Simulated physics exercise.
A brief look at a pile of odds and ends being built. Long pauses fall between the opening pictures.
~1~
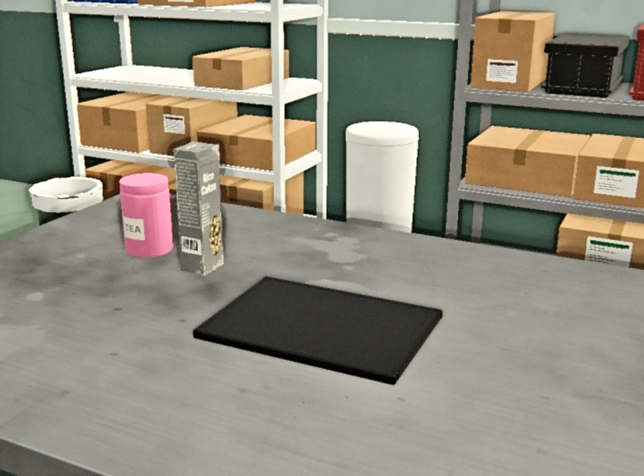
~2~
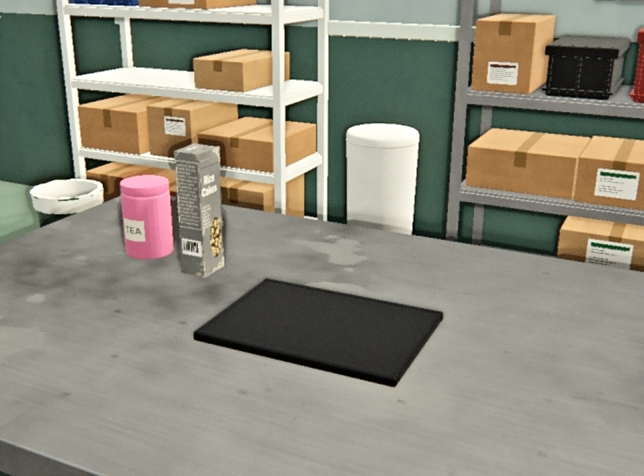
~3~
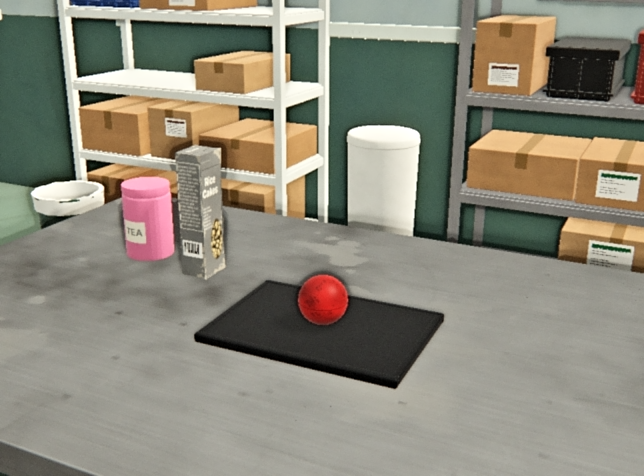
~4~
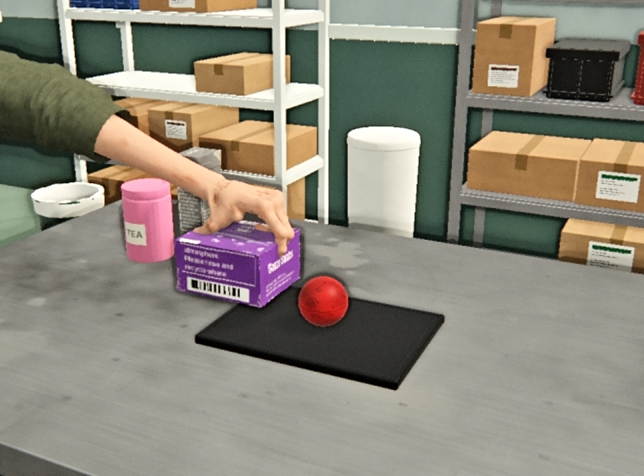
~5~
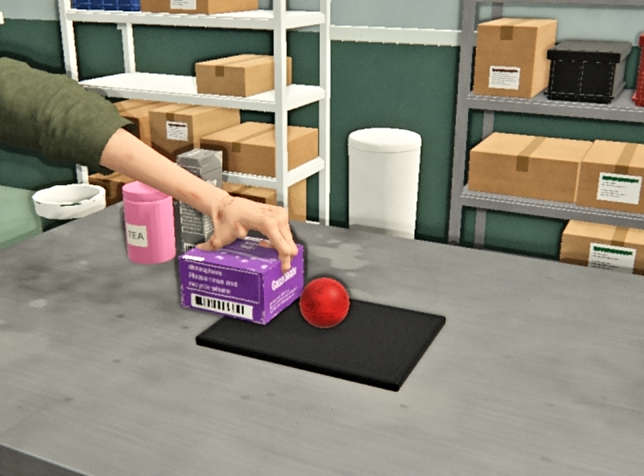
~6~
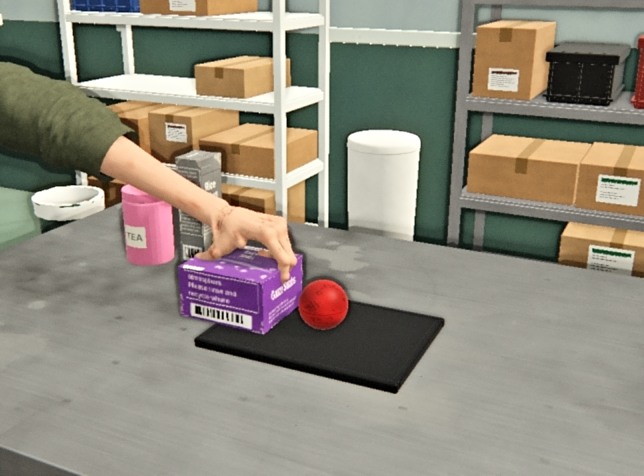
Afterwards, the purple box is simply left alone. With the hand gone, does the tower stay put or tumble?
The tower stays put.
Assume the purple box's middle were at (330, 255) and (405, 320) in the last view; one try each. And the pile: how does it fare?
It caves in in the first case and survives in the second case.
Then, 0.40 s past the last view, nothing moves.
Then, 0.80 s past the last view, purple box resting near (242, 285).
Finally, all 5 still in place. Final places as the last picture's camera would see them, purple box near (242, 285). The pile holds.
